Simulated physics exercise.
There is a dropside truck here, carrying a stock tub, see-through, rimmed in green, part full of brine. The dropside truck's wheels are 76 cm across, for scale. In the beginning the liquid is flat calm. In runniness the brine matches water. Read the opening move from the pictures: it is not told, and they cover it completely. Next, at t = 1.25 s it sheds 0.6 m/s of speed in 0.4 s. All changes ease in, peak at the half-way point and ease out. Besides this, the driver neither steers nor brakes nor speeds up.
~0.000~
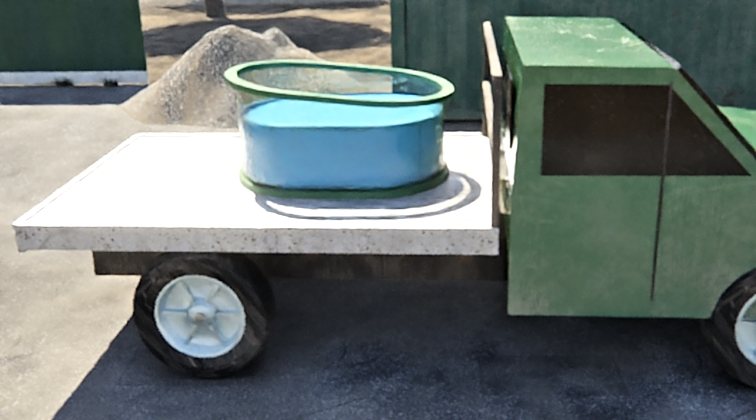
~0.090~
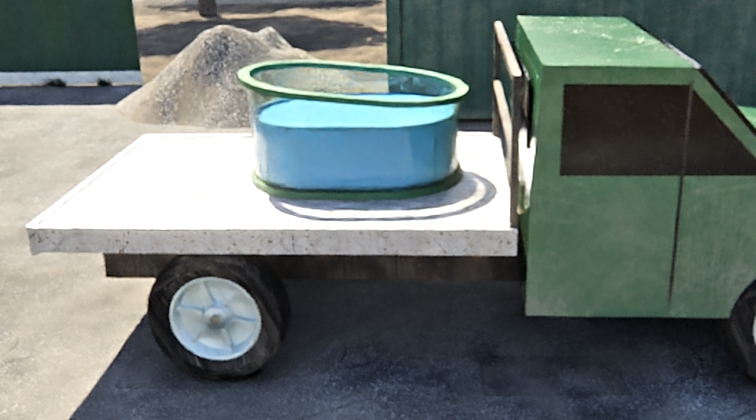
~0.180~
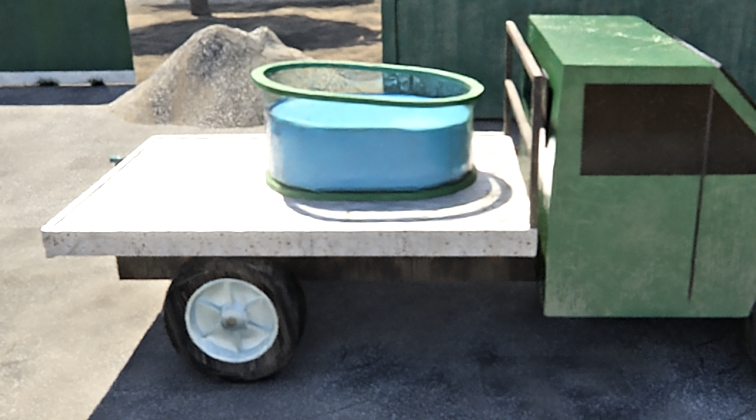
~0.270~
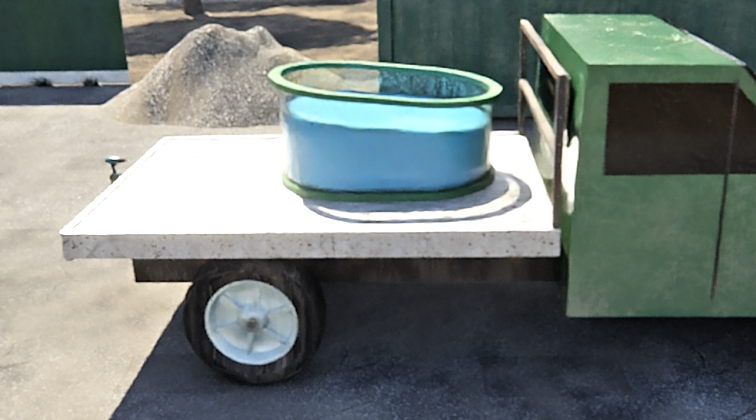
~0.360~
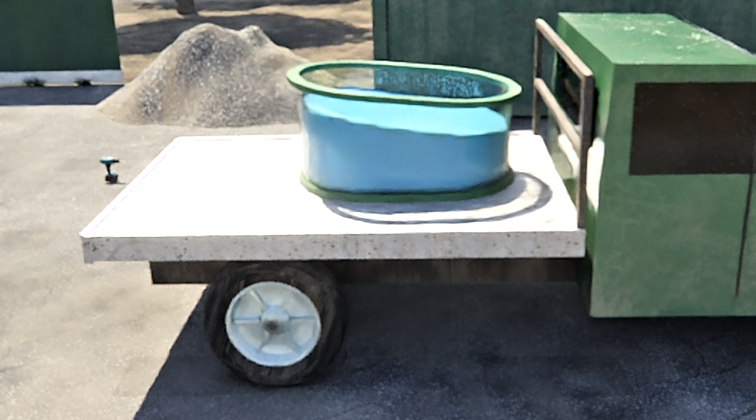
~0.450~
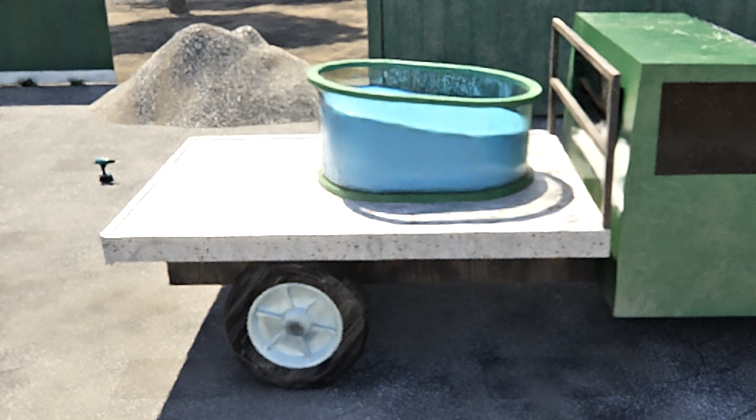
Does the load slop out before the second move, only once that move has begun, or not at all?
It slops out not at all.
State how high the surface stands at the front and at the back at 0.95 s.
Around 42 cm toward the front, with 32 cm behind.
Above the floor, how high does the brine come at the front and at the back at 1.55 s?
At the front the surface is at 42 cm, while at the back it is at 32 cm.
After 0.95 s front 42 cm, middle 37 cm, back 32 cm above the floor; no loss so far.
After 1.55 s front 43 cm, middle 37 cm, back 31 cm above the floor; no loss so far.
After 2.15 s front 34 cm, middle 37 cm, back 45 cm above the floor; no loss so far.
After 4.64 s there is no loss.
